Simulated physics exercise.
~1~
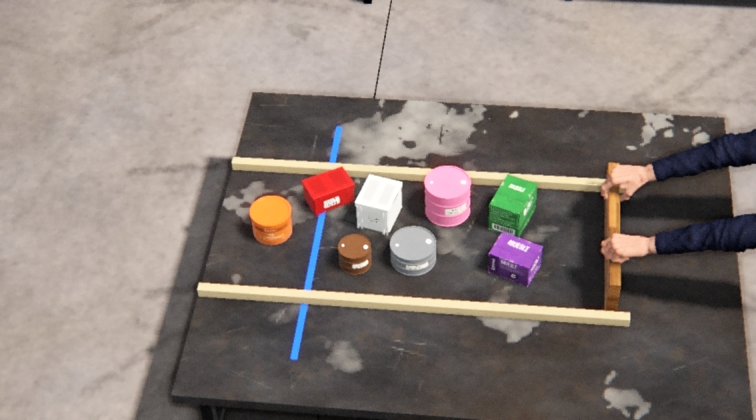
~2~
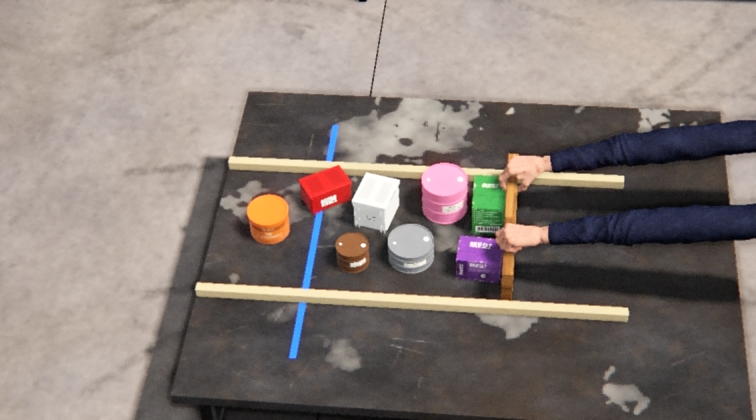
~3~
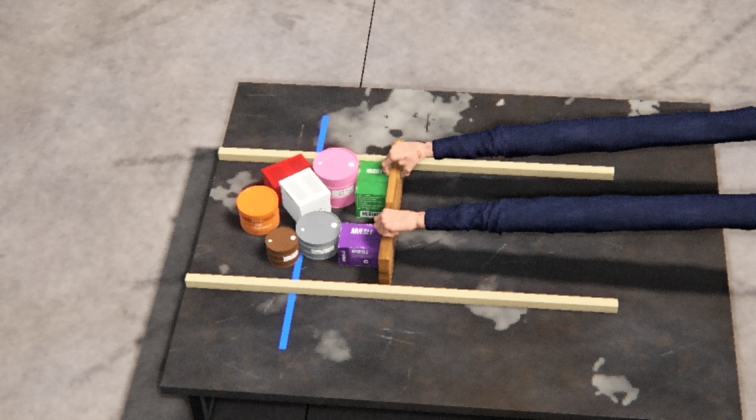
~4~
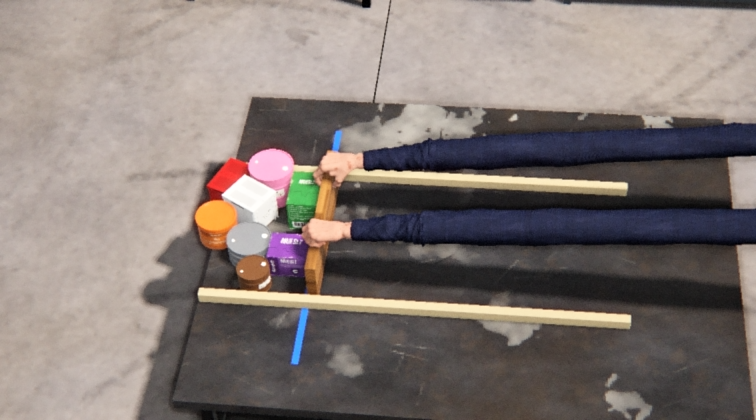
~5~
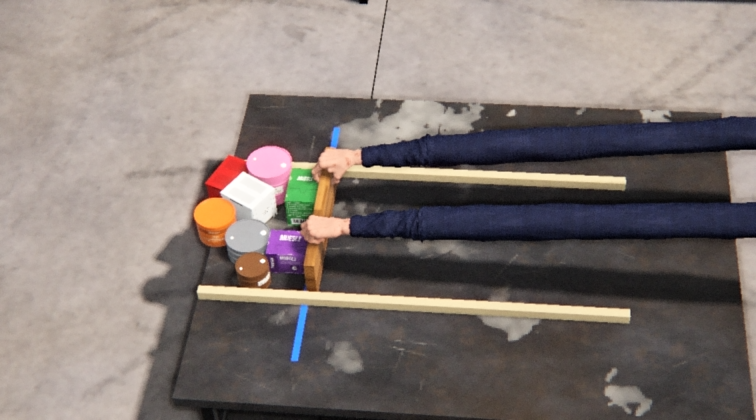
In this clip, two hands push a wooden plank leftward between pale rails on a dark table, gathering colourful boxes and round containers into a cluster. The plank stops at the blue tape, with the packages bunched near the table's left edge and none fallen off.
